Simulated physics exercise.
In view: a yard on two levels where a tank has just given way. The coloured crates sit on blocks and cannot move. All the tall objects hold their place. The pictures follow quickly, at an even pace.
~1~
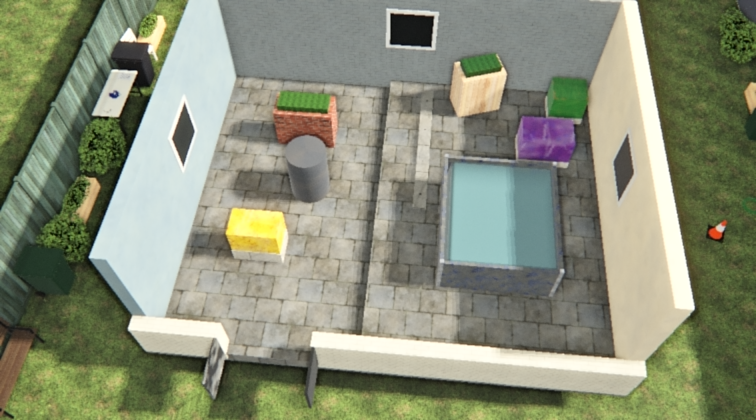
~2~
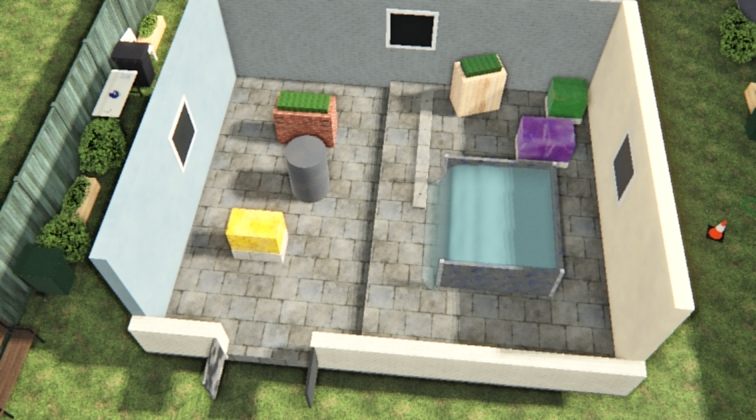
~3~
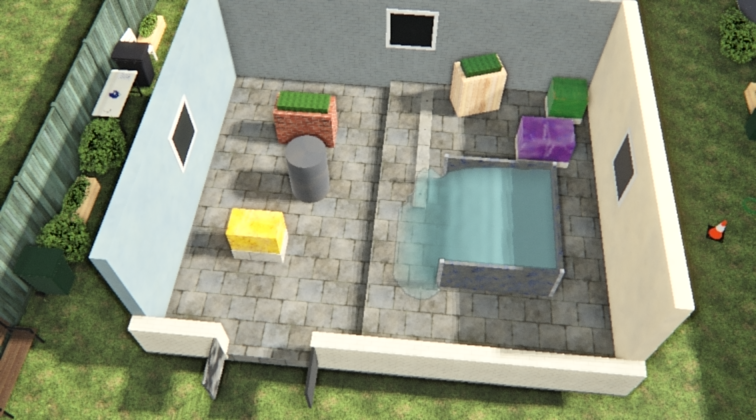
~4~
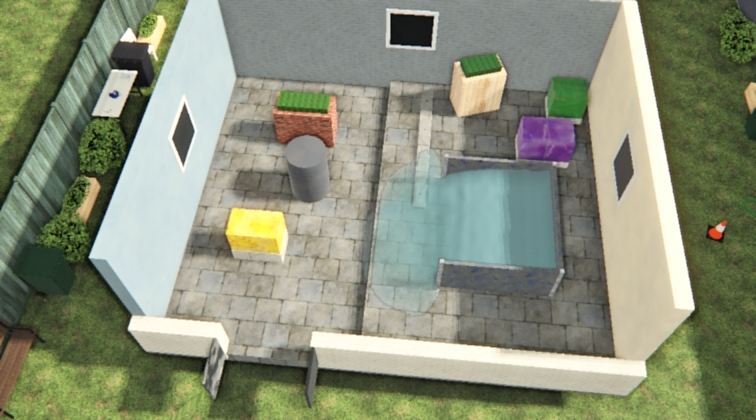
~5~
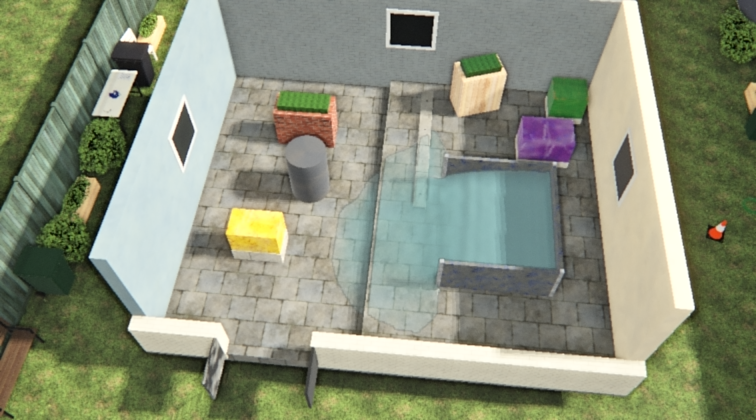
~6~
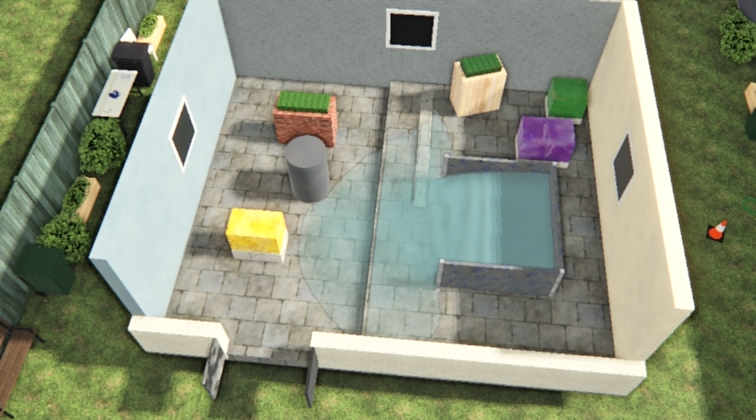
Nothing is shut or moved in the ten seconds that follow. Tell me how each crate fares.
The yellow crate is wetted; the purple crate escapes dry; the green crate escapes dry.
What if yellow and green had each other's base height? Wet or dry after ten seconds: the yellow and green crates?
One by one: Yellow gets wet; green escapes it.
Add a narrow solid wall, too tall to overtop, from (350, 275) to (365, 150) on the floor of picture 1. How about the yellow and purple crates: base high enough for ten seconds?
Yellow keeps dry, purple stays dry.
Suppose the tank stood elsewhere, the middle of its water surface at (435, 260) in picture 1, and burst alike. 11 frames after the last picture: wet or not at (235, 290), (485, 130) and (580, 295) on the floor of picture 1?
In turn: Flooded, clear, not flooded.
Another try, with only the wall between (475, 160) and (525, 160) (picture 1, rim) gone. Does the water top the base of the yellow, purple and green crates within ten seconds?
Yellow escapes it; purple is soaked; green is topped.
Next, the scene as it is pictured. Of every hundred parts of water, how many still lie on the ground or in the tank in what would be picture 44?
Near 84 in a hundred.
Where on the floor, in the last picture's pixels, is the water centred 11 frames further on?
Roughly at (362, 232).
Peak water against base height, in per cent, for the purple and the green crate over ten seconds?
Roughly 20 per cent, then 30 per cent.
A moment on, water covers 45 % of the floor; the yellow crate water round its plinth, the purple crate not reached, the green crate not reached.
Next, water covers 60 % of the floor; the yellow crate water round its plinth, the purple crate not reached, the green crate not reached.
Then, water covers 65 % of the floor; the yellow crate water round its plinth, the purple crate not reached, the green crate water round its plinth.
Later, water covers 70 % of the floor; the yellow crate water round its plinth, the purple crate water round its plinth, the green crate water round its plinth.
In the end, water covers 70 % of the floor; the yellow crate was topped, the purple crate stayed above the water, the green crate stayed above the water.
